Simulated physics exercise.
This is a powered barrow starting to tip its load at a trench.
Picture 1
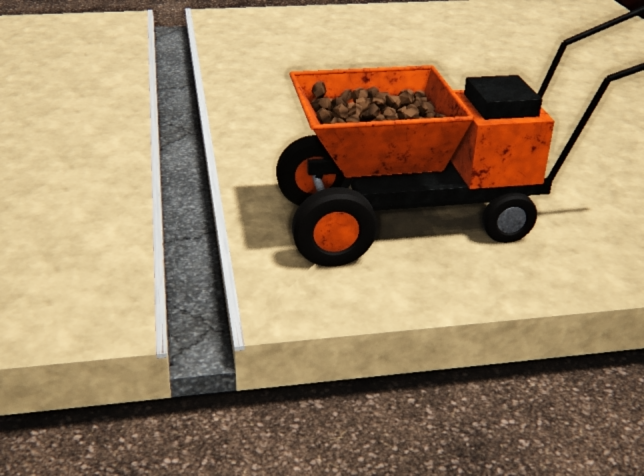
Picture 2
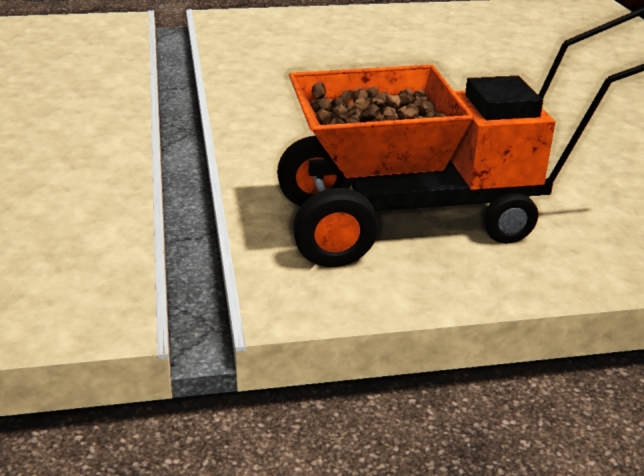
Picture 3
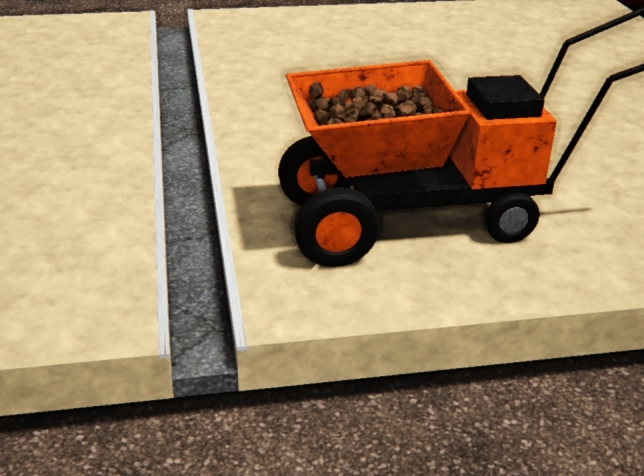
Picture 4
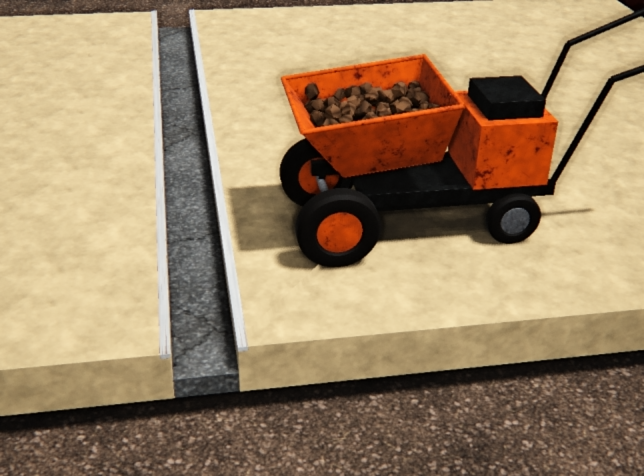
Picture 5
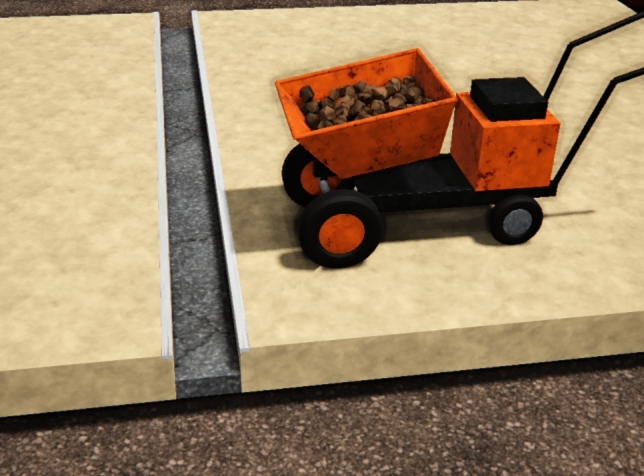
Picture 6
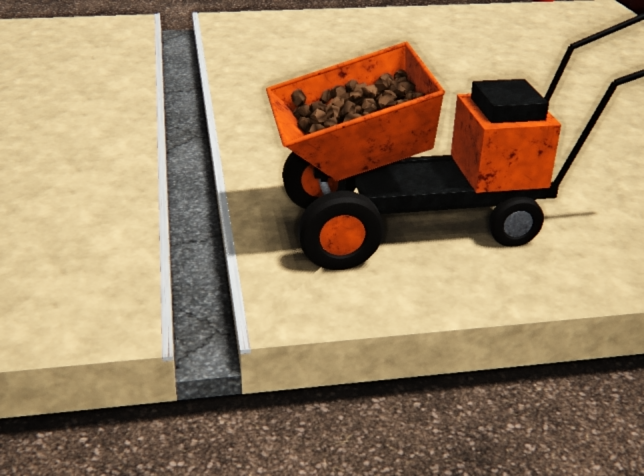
At first, an orange powered barrow stands on a pale slab to the right of a narrow grey trench, its skip level and loaded with brown clods. The skip then tilts gradually toward the left, its rear rising away from the engine box, until it is clearly tipped with the clods still inside.
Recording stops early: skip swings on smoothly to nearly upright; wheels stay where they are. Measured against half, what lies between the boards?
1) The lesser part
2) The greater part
Option 2: The greater part.
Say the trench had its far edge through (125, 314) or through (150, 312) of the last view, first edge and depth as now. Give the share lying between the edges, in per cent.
About 100 and 90 per cent.
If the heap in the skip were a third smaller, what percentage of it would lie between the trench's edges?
My guess is some 90 in a hundred.
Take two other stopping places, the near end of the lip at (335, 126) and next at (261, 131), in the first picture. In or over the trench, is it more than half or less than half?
From the first position beyond one half lands between the edges, from the second short of one half.
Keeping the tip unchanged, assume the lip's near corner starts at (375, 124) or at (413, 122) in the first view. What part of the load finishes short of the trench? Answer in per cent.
That would be roughly 40 in a hundred and then roughly 70 in a hundred.
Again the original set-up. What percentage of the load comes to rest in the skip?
Estimate: 0 %, roughly.
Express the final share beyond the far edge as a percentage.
Roughly 25 percent.
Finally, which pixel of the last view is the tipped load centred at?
Around (189, 255), give or take.
Soon after the last picture, skip tipped steeply; all in the skip.
A little later, skip tipped right over; most in the skip; about a quarter in or heaped over the trench; a stray few beyond it; a stray few falling.
Later still, skip tipped right over; a small part in the skip; about two thirds in or heaped over the trench; about a quarter beyond it.
By the end, skip tipped right over; most in or heaped over the trench; about a quarter beyond it.
